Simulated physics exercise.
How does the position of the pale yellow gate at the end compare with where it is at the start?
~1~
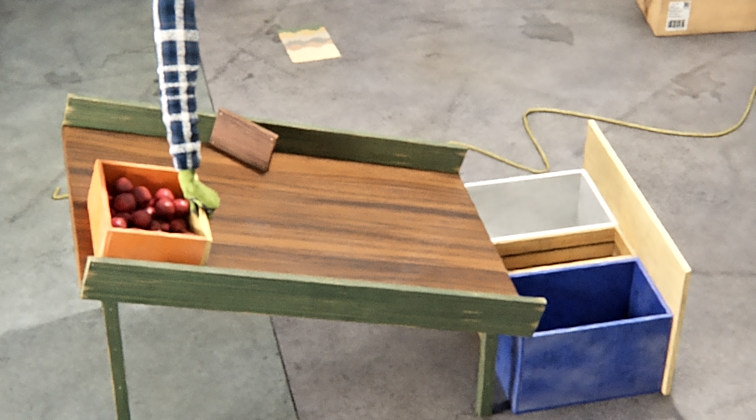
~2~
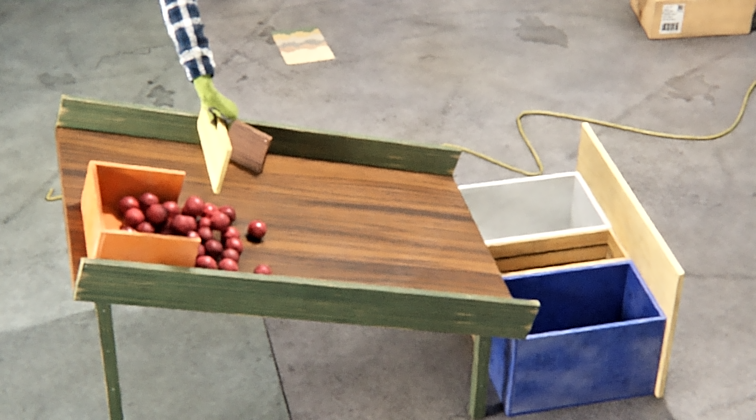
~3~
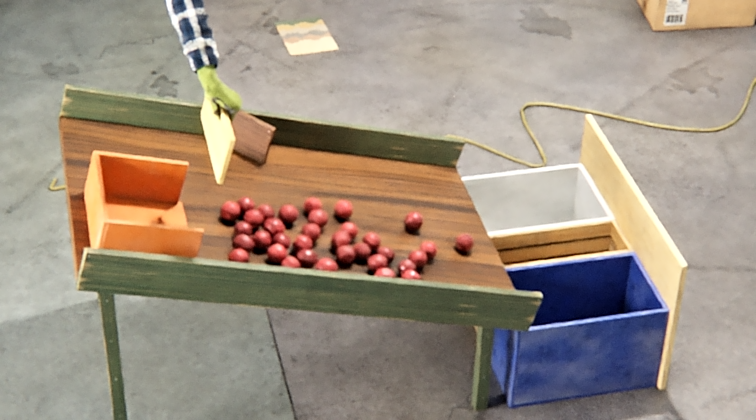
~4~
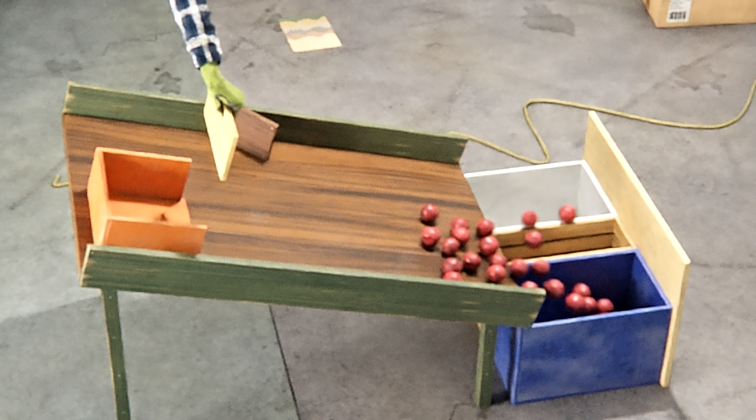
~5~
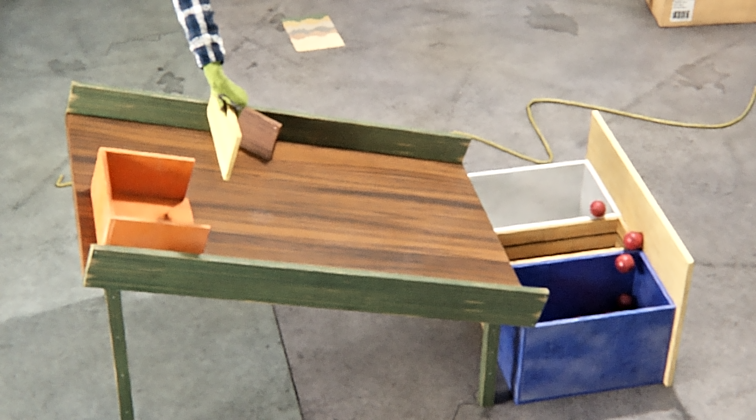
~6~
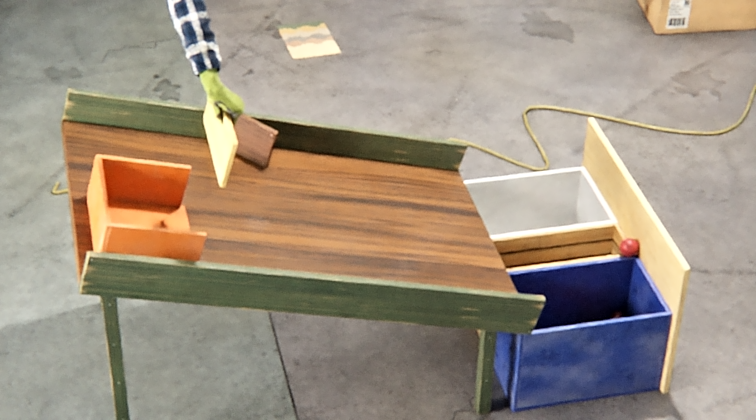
At the start the gate is down at the open side of the orange pen, holding the apples in. At the end the gloved hand holds it higher up, clear of the opening and next to the small brown board.
At first, a gloved hand in a checked sleeve holds a pale yellow gate at the open side of an orange pen full of red apples on a sloping wooden table. The hand lifts the gate clear, and the apples spill out to the right. They spread into a loose group as they roll down past the angled brown board. At the low edge they drop off, many heading into the blue bin and a few towards the white tub and wooden bin. Finally the table and pen are empty, and one apple shows by the tall pale board at the wooden bin's far end.
